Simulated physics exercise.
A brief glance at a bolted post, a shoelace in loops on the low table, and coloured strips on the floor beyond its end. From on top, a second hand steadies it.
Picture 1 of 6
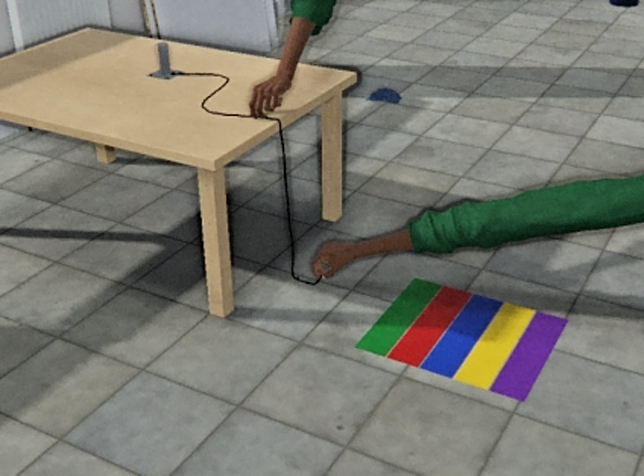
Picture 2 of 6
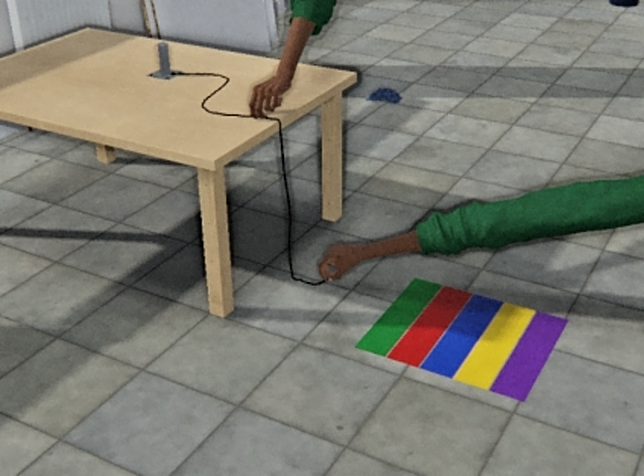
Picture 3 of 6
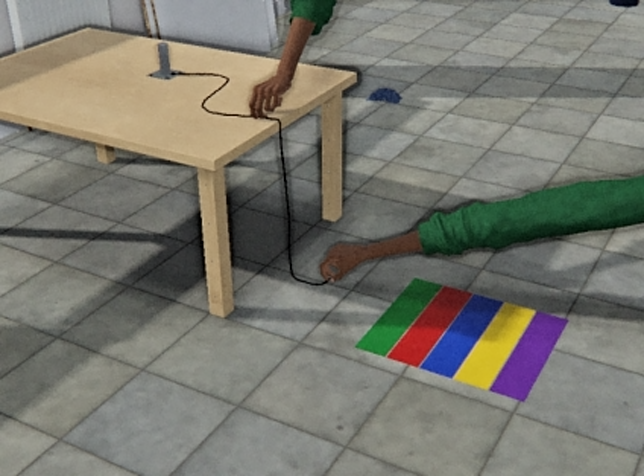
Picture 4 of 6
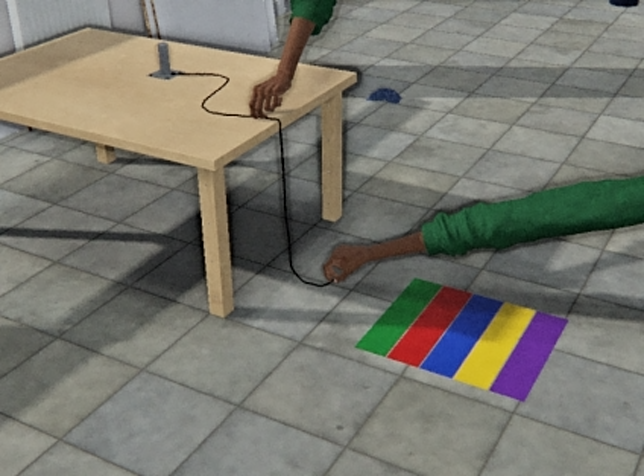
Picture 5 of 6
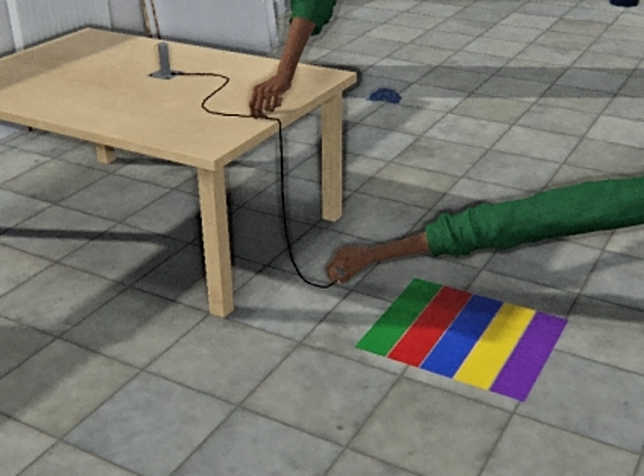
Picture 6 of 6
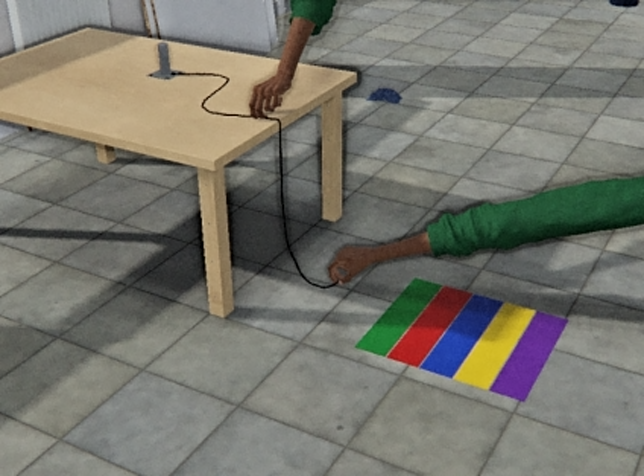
We see one hand resting on a black cord on a low wooden table while another, near the floor, draws the hanging end slightly to the right, beside green, red, blue, yellow and purple strips.
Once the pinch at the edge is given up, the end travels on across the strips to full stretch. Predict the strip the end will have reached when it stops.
I would say the yellow strip.
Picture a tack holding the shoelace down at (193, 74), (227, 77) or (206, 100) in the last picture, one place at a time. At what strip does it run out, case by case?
Going through the three places, that's yellow, yellow and red.
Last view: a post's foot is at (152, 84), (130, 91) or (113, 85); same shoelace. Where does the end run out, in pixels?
Try by try, around (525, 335), (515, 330) and (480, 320).
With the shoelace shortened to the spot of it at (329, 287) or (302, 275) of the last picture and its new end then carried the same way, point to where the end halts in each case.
For the first cut it's about (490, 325), and for the second about (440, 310).
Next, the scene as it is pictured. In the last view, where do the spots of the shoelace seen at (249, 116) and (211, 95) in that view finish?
First point (318, 146), second point (251, 100).
Soon after, end near (454, 314); over blue.
After that, end near (488, 324); over yellow.
At the stop, end near (508, 330); over yellow. Over yellow.
